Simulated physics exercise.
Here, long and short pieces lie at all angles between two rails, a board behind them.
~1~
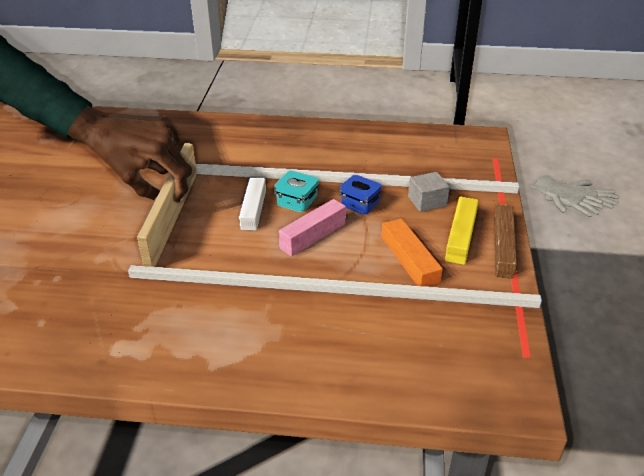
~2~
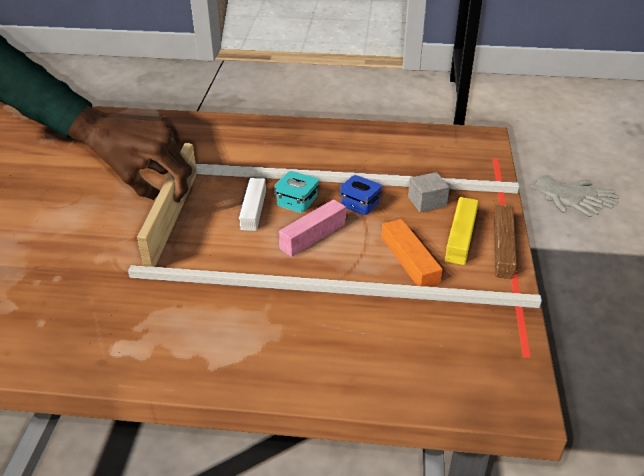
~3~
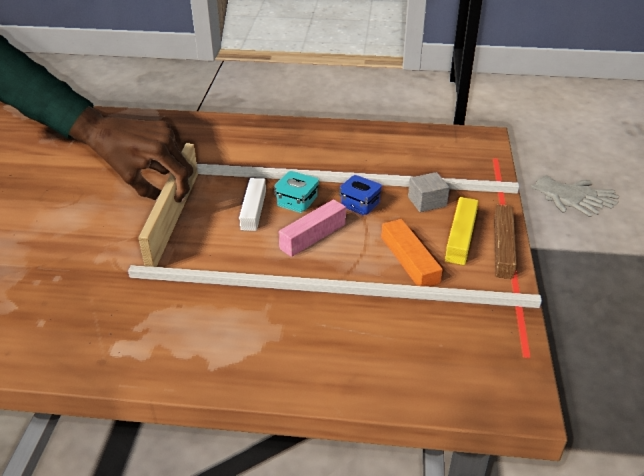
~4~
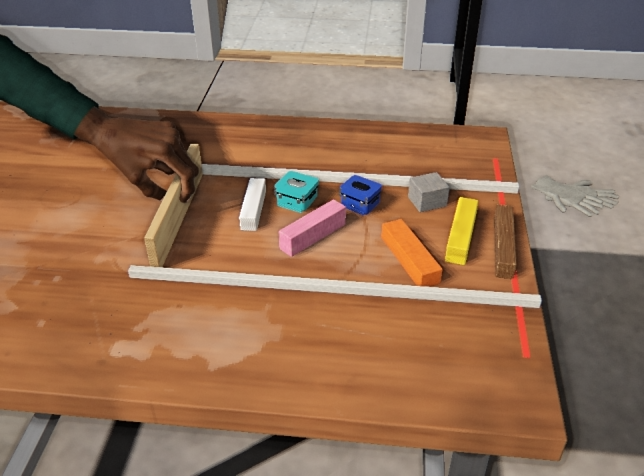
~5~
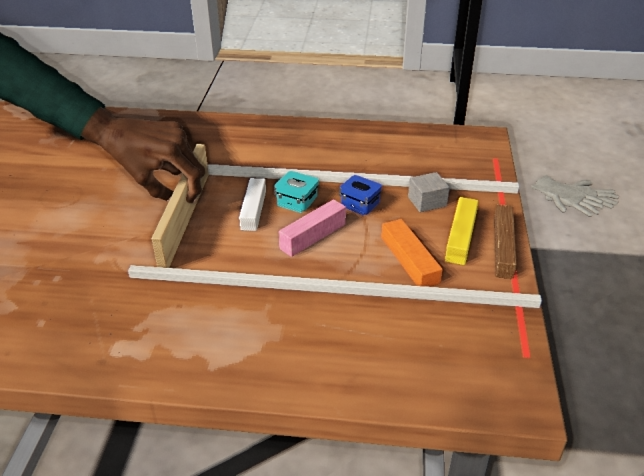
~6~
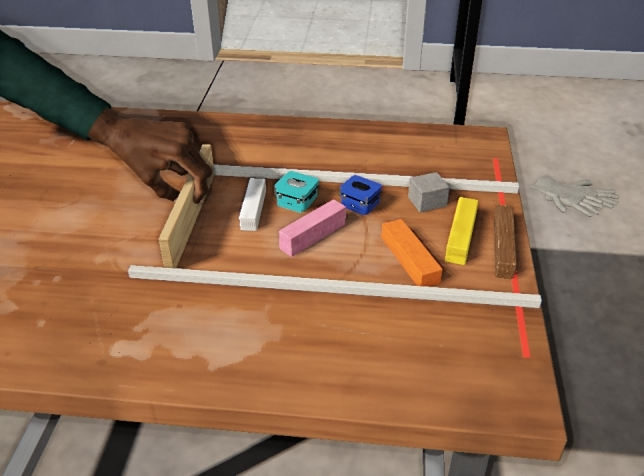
A dark-skinned hand in a dark green sleeve grips a pale wooden board on a brown tabletop, seen from above at an angle by a still camera. Between two white rails lie white, pink, orange, yellow and brown bars, turquoise and dark blue cases, and a grey block, with red tape at right. The hand slides the board slightly rightward, touching none of the pieces, which stay still.
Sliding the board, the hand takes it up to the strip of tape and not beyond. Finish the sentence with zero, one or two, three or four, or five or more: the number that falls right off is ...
The number that falls right off is five or more.
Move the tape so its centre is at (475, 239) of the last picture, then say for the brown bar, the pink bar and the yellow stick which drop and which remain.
Well, the brown bar comes off, the pink bar stays where it is, and the yellow stick? It comes off.
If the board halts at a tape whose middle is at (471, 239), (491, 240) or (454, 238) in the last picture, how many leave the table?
Taken one after another, the numbers are 4, 4 and 2.
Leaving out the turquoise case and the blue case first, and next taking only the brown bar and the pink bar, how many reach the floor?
Try one: 5; try two: 4.
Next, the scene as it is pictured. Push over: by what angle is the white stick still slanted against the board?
Somewhere near 0 degrees, I'd say.
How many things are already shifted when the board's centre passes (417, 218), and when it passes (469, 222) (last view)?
So 8, and at the other place 8.
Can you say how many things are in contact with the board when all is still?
Well, it touches 1.
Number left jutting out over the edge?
Counting them gives 0.
Soon after, none off yet; brown bar at rest near (505, 240); yellow stick at rest near (462, 230); grey block at rest near (428, 192).
In the end, the number that fall off is five or more; gone, turquoise case, pink bar, blue case, orange bar, grey block, yellow stick and brown bar.
